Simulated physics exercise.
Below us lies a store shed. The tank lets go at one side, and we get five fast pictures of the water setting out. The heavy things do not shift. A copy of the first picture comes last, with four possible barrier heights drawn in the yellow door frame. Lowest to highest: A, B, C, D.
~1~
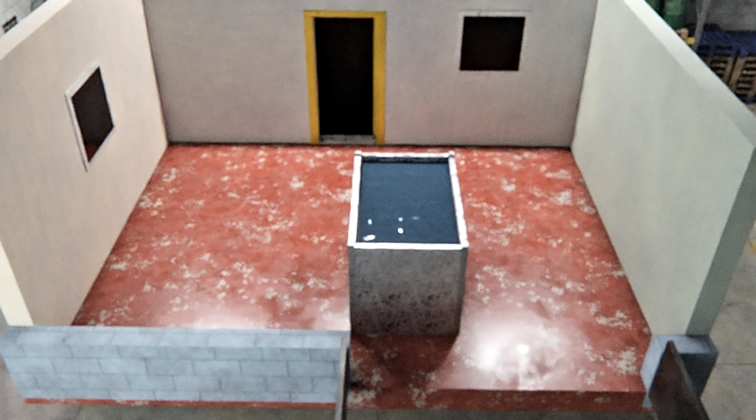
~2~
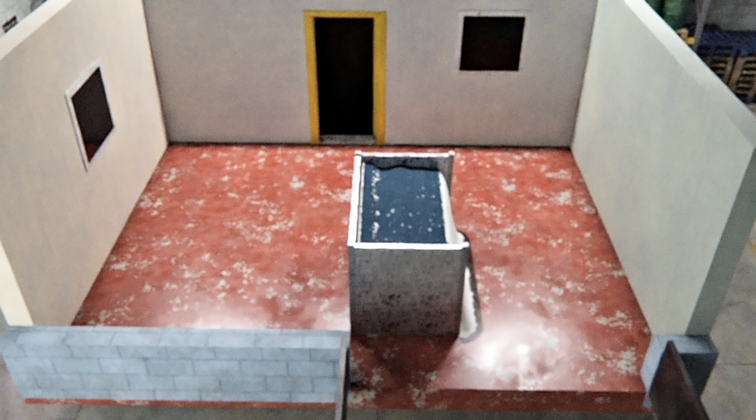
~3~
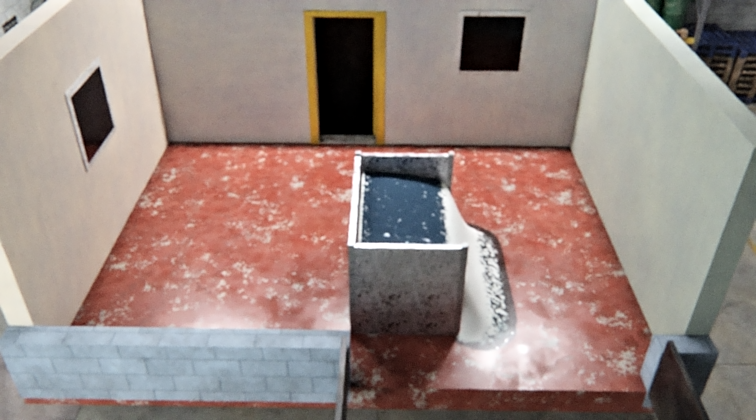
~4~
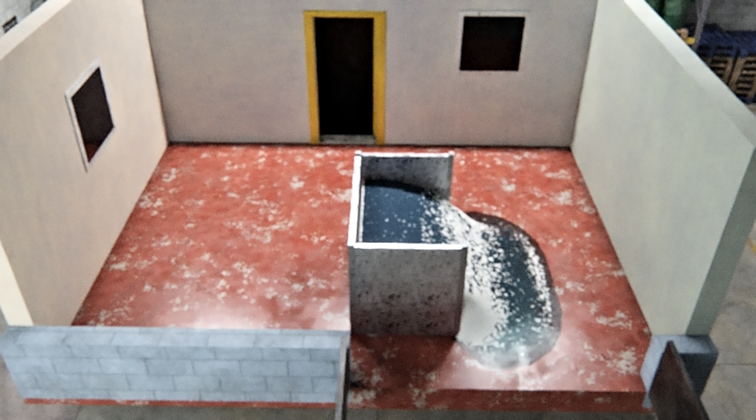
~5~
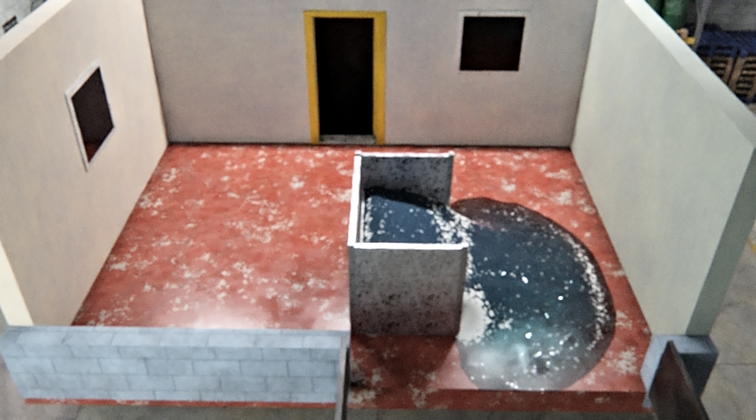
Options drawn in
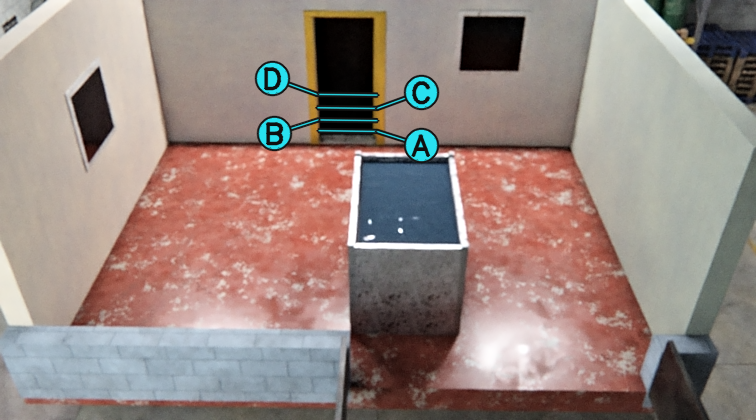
Tank of dark water in a walled, red-floored room opening on its right side, water pouring out and spreading across the floor.
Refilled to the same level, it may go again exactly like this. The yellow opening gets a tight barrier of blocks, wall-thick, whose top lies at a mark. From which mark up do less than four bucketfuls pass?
Mark A.
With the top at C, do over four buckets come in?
No, that is safe.
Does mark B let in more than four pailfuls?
No.
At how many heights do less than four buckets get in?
All four.
On the marked copy, A at (347, 131); B at (347, 120); C at (347, 108); D at (347, 94); from the bottom up A, B, C, D.
With A, nothing gets over.
With B, nothing gets over.
With C, nothing gets over.
With D, nothing gets over.
